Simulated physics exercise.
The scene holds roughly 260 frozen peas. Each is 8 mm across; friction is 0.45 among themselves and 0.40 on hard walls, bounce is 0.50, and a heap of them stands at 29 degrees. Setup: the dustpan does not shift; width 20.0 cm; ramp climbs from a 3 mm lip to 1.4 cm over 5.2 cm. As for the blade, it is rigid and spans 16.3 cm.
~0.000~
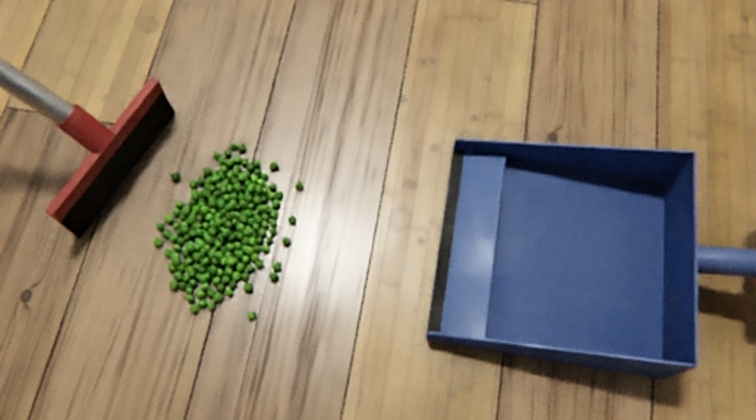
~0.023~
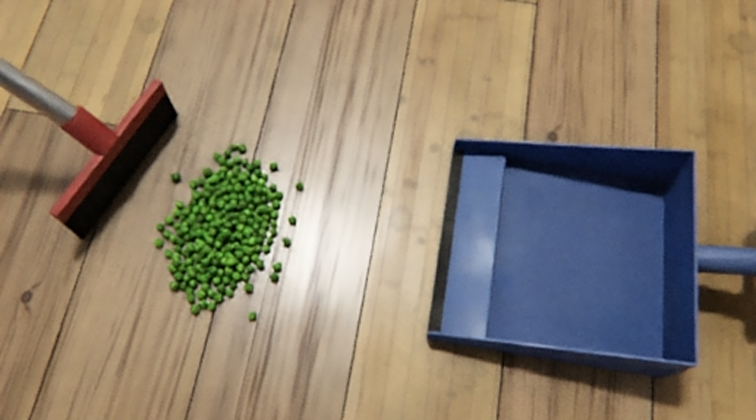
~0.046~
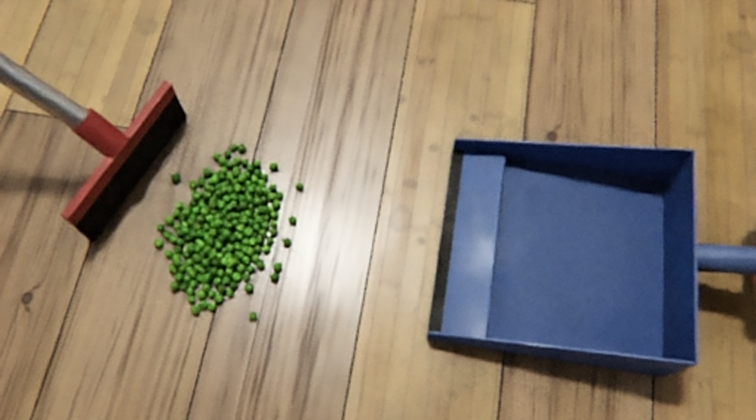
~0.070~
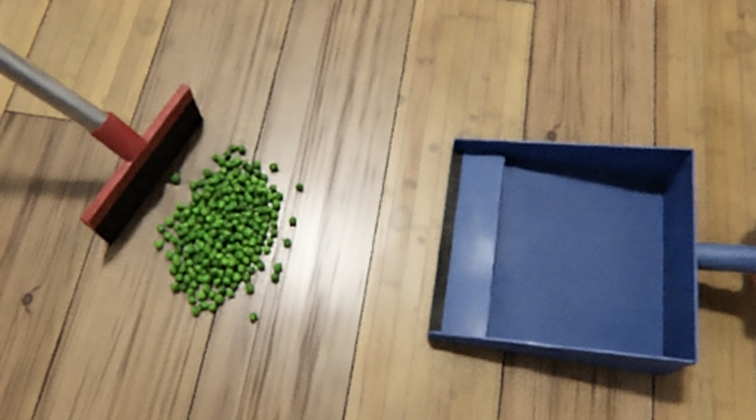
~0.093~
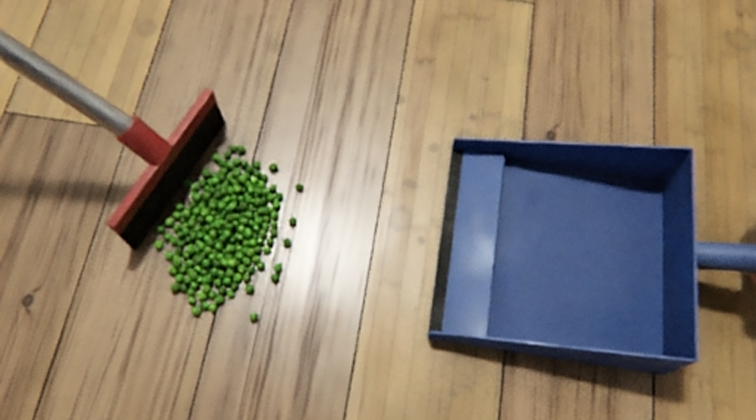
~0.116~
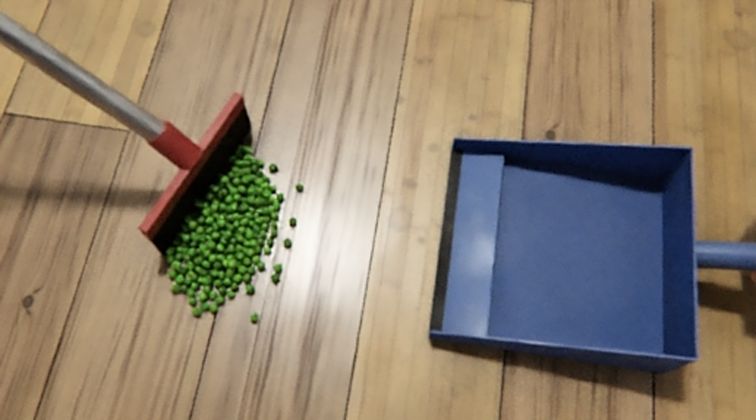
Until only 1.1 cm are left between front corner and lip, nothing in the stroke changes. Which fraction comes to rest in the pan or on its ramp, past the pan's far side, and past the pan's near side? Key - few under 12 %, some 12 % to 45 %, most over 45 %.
Pan: Some. Far side: Few. Near side: Some.
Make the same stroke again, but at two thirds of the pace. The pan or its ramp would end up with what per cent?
Roughly 15 in a hundred.
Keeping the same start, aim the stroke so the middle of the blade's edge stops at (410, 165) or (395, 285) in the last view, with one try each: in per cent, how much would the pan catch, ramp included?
Some 15 and 25 per cent.
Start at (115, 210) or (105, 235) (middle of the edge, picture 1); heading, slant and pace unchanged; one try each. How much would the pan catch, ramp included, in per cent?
The two tries give some 30 % and some 25 %.
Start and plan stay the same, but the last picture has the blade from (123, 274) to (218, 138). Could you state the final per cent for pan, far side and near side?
The pan gets 15, the far side 5 and the near side 65.
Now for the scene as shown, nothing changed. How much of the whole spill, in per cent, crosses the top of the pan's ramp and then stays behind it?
Some 15 per cent.
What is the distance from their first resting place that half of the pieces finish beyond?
It works out to some 22 cm.
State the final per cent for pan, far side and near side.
Pan 25; far side 5; near side 40.
After 0.21 s, middle of the blade 12 cm from the lip; 0 % over the lip, far side 0 %, near side 20 %.
After 0.27 s, middle of the blade 6 cm from the lip; 0 % over the lip, far side 5 %, near side 30 %.
Then, at 0.47 s, middle of the blade 4 cm from the lip; 30 % over the lip, far side 5 %, near side 40 %.
In the end, at 2.0 s, pan 25 %, far side 5 %, near side 40 %, in front of the lip or behind the blade 35 %.
